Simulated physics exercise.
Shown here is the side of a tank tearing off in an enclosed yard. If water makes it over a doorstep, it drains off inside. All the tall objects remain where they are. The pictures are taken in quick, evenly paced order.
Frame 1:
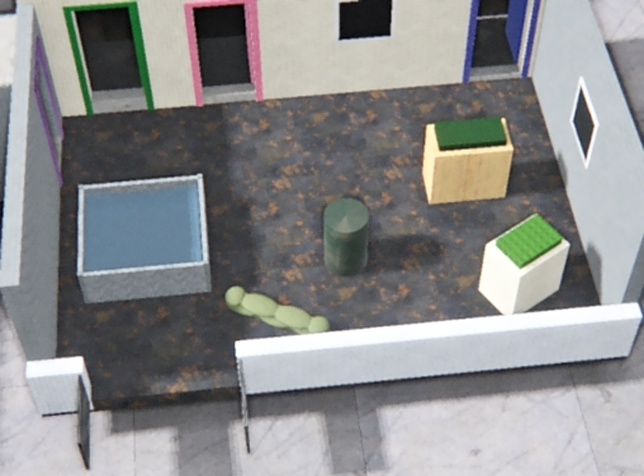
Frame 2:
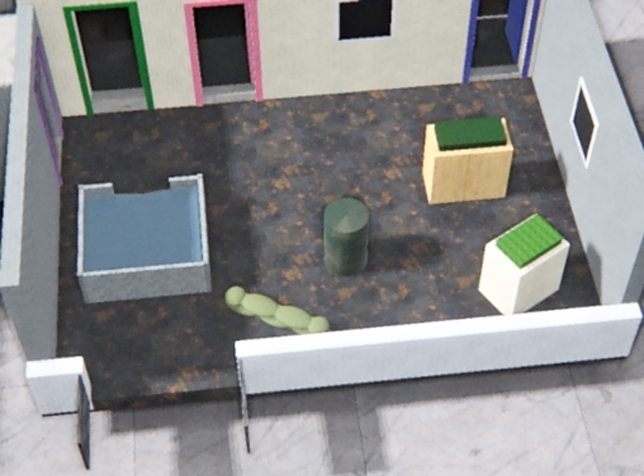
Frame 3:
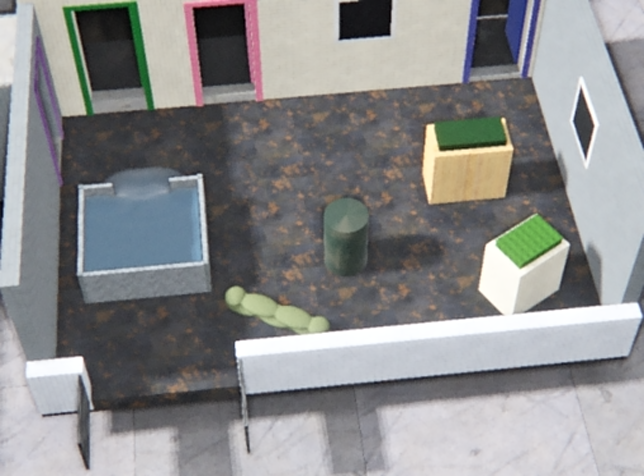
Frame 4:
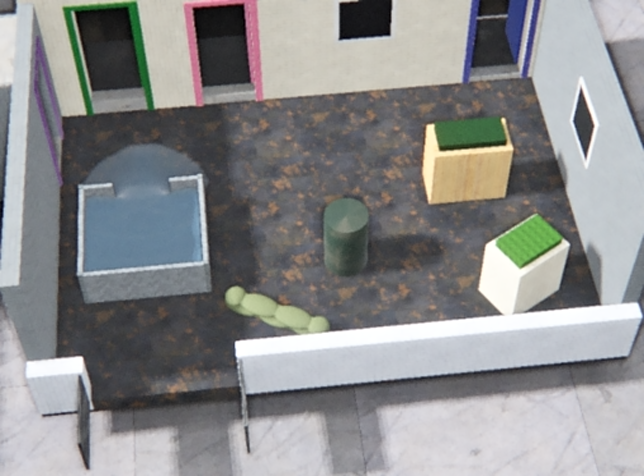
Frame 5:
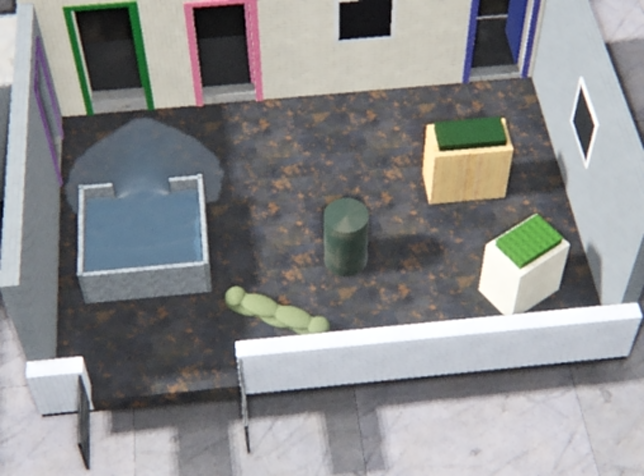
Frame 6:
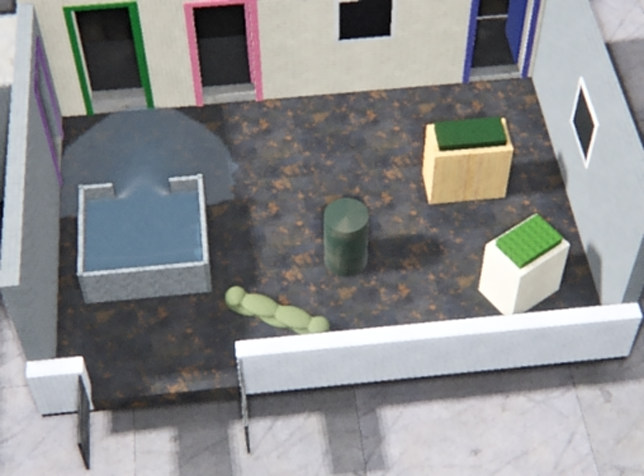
An open tank in a walled yard losing part of its far side, water pouring out and spreading across the dark floor.
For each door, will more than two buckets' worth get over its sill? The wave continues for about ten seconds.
Door by door: The pink door no, two buckets' worth or less; the purple door yes, more than two buckets' worth; the blue door no, two buckets' worth or less; the green door no, two buckets' worth or less.
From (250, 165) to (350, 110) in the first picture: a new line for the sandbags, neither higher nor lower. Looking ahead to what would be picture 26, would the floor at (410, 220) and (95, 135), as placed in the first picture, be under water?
The first point is untouched and the second is soaked.
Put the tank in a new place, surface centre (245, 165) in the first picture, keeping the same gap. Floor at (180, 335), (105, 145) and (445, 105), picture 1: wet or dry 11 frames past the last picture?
In order: Untouched, submerged, submerged.
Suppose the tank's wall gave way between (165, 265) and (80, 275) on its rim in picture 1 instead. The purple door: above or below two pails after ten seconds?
Here's my take: The purple door comes in lower.
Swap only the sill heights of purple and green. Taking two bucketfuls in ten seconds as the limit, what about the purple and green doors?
Result - purple ends up below, green ends up above.
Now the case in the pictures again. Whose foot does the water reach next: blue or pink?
That would be the pink-painted one.
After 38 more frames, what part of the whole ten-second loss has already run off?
Result, approximate: 50 per cent.
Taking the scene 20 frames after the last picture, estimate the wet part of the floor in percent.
My best guess is some 35 %.
A moment on, water covers 15 % of the floor; the pink door wet at the sill, nothing in, the purple door wet at the sill, nothing in, the blue door not reached, the green door wet at the sill, nothing in.
Next, water covers 20 % of the floor; the pink door wet at the sill, nothing in, the purple door under two buckets in, the blue door not reached, the green door wet at the sill, nothing in.
Then, water covers 35 % of the floor; the pink door wet at the sill, nothing in, the purple door over two buckets in, the blue door wet at the sill, nothing in, the green door under two buckets in.
Later, water covers 60 % of the floor; the pink door under two buckets in, the purple door over two buckets in, the blue door wet at the sill, nothing in, the green door under two buckets in.
In the end, water covers 80 % of the floor; the pink door under two buckets in, the purple door over two buckets in, the blue door wet at the sill, nothing in, the green door under two buckets in.
